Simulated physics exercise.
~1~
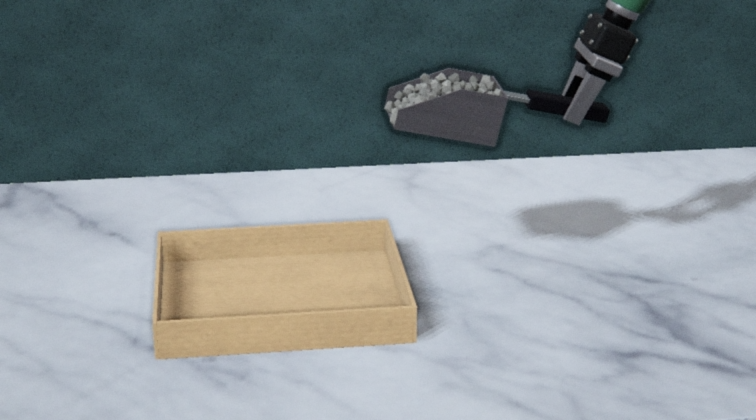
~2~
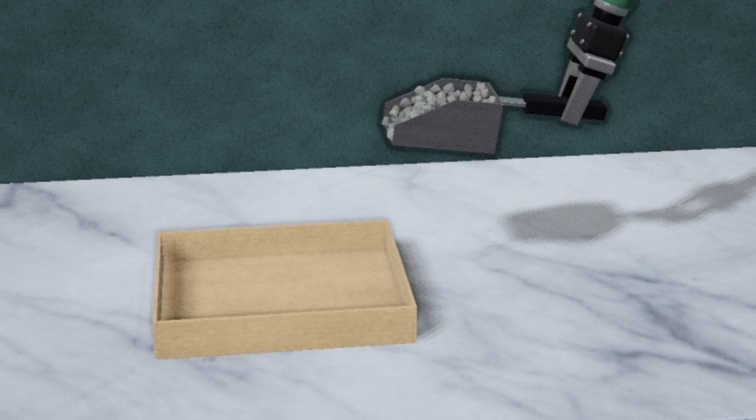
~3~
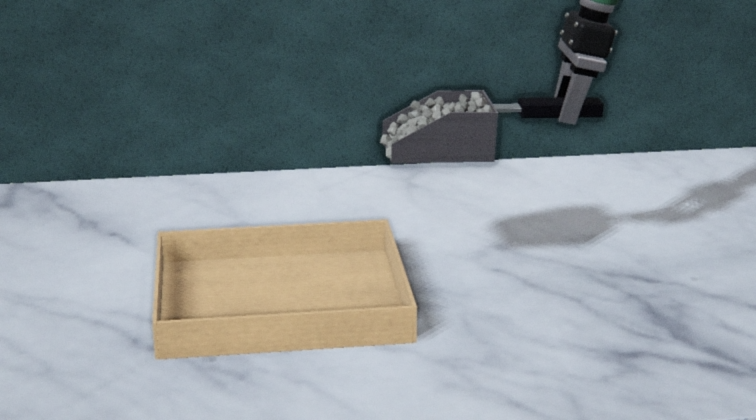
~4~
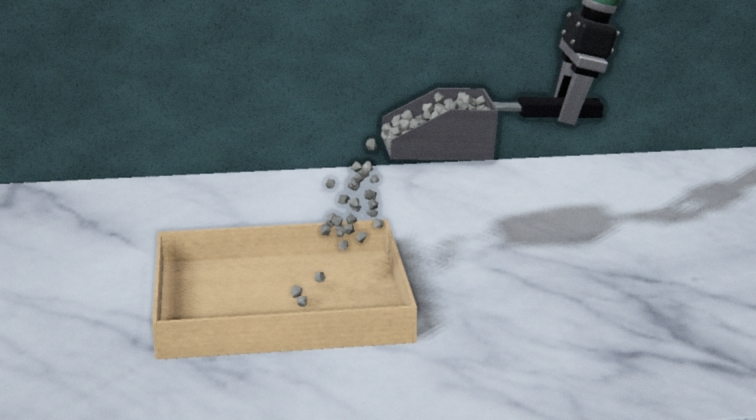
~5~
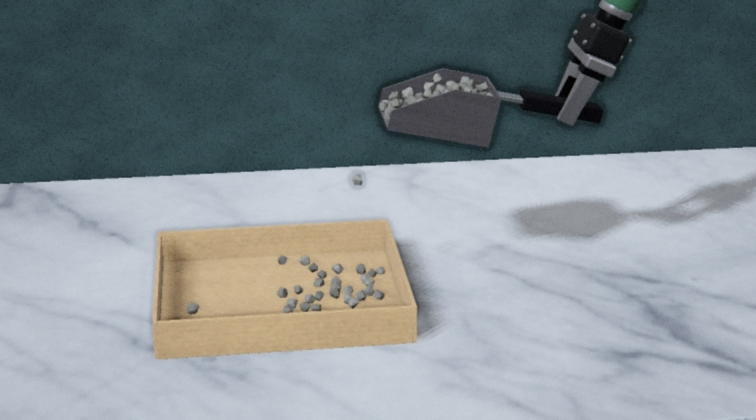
A scoop of pale pebbles held by a robot gripper lowers slightly and levels out beside a wooden tray on a marble surface, spilling some pebbles into it, then rises and tilts back, with most of its load still aboard.
